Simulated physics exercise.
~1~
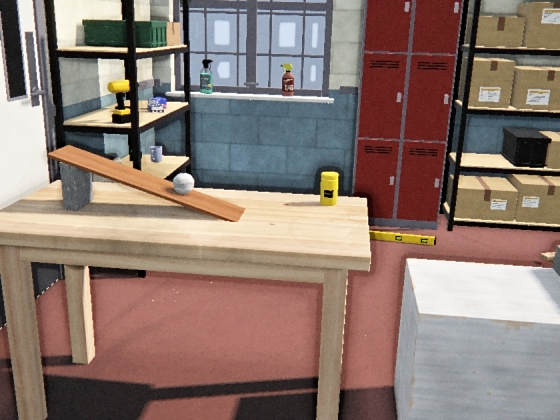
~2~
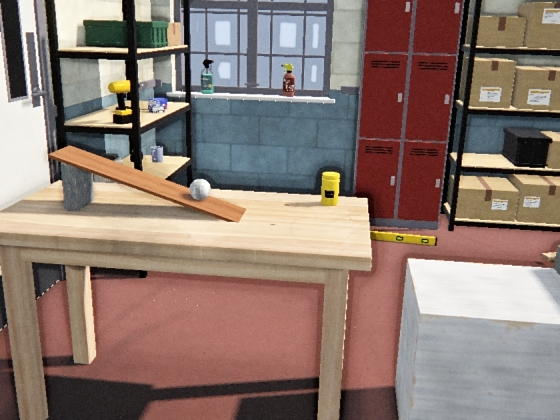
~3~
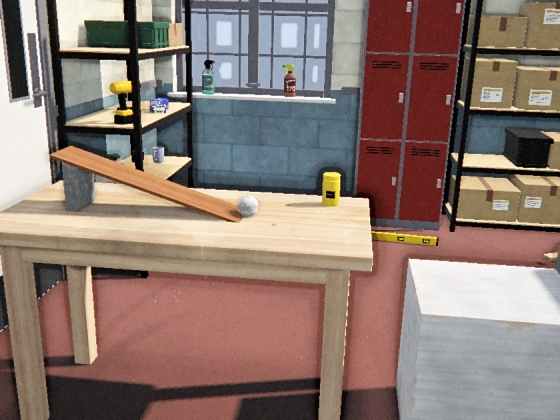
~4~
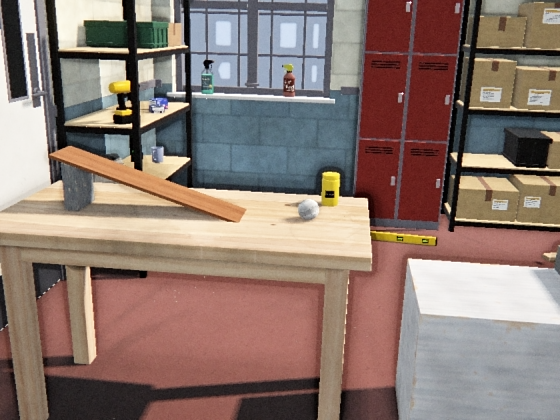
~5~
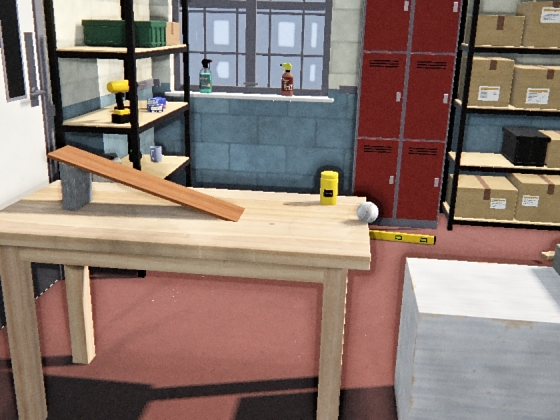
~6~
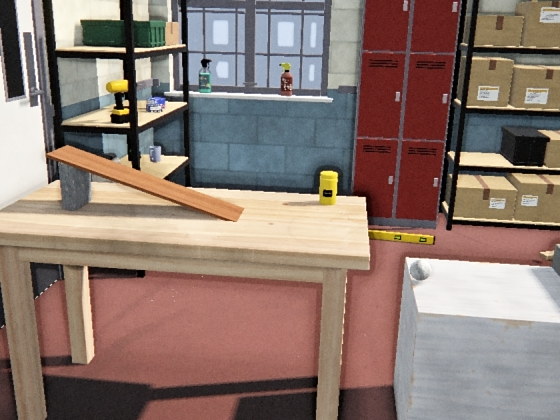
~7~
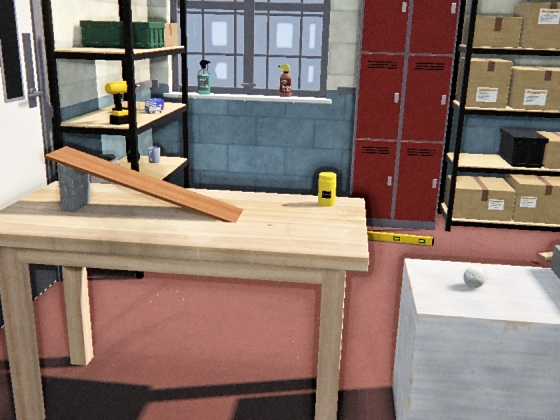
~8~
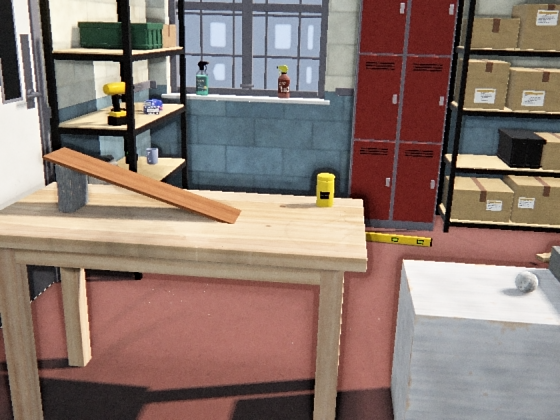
A wooden table holds a ramp as a white ball rolls off onto a cabinet.
